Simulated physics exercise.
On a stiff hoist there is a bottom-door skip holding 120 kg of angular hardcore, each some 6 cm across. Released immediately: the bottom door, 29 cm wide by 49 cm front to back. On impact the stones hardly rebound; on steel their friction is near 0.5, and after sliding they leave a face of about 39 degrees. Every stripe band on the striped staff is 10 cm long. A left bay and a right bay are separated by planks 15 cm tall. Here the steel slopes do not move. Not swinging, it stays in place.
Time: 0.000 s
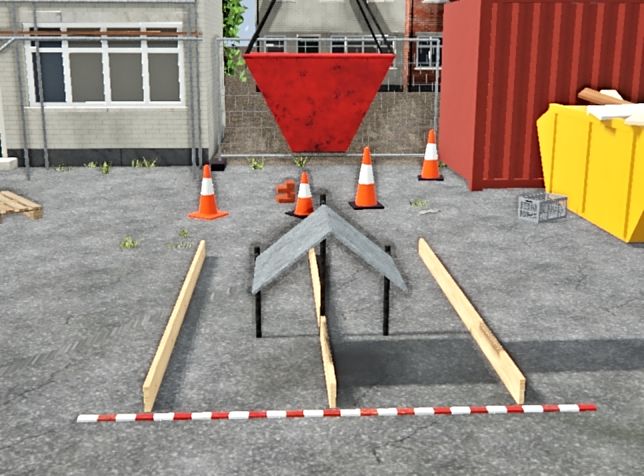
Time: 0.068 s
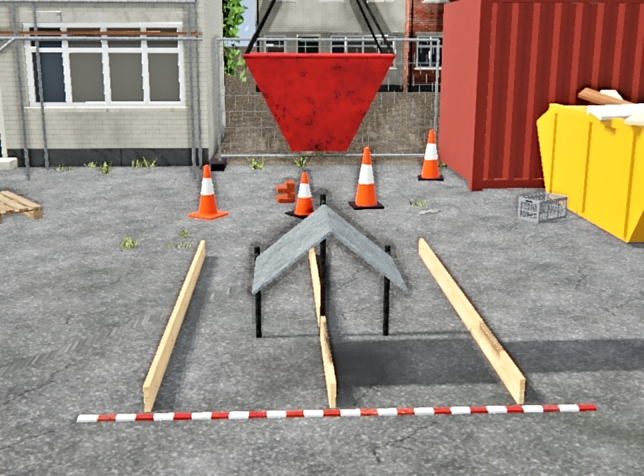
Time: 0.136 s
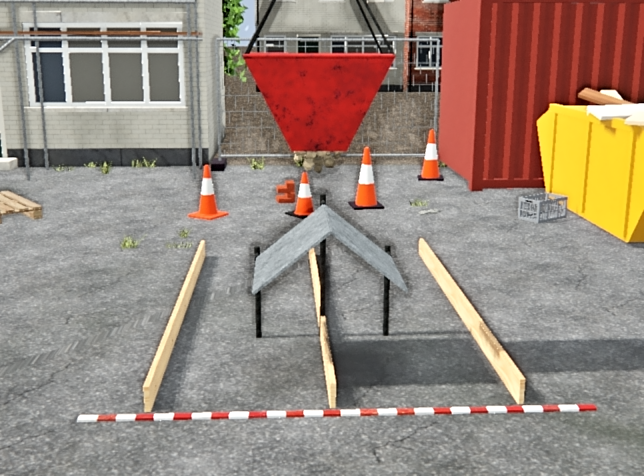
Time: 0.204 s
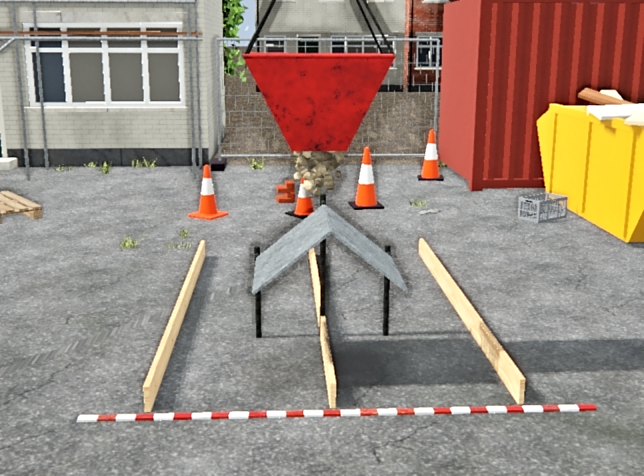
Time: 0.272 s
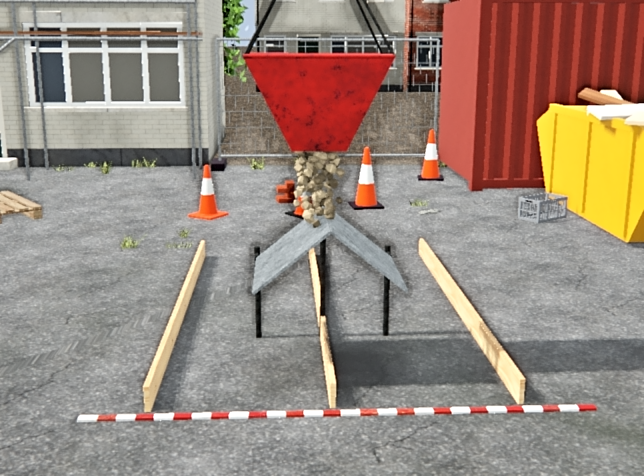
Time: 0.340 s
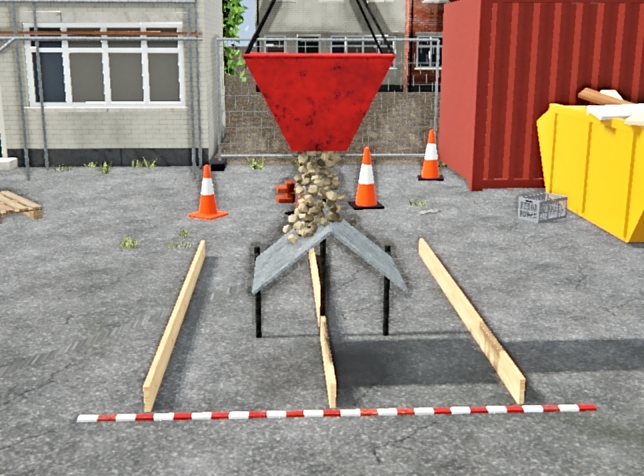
Stones pouring from the bottom of a still red hopper onto the peak of a grey sloped divider above wooden planks.
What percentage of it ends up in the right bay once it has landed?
About 21 per cent.
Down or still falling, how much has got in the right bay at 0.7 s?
By then, 5 %.
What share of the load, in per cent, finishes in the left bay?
80 %.
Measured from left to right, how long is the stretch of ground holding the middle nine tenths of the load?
About 190 cm.
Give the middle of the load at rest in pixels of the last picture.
They end up centred close to (203, 363).
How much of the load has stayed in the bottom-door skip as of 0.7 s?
50 %, roughly.
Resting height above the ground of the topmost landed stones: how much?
I'd put it at close to 22 cm off the ground.
After 0.7 s, 52 % in the bottom-door skip, 28 % on the steel, 17 % falling or lying in the left bay, 3 % falling or lying in the right bay; the stones farthest right are at (413, 283).
After 1.1 s, 4 % in the bottom-door skip, 48 % on the steel, 40 % falling or lying in the left bay, 8 % falling or lying in the right bay; the stones farthest right are at (482, 358).
After 1.7 s, 0 % in the bottom-door skip, 3 % on the steel, 77 % falling or lying in the left bay, 20 % falling or lying in the right bay; the stones farthest right are at (484, 354).
After 2.6 s, 0 % in the bottom-door skip, 1 % falling or lying left of the bays, 78 % falling or lying in the left bay, 21 % falling or lying in the right bay; the stones farthest right are at (484, 353).
After 4.5 s, 0 % in the bottom-door skip, 1 % left of the bays, 78 % in the left bay, 21 % in the right bay; the stones farthest right are at (484, 353).
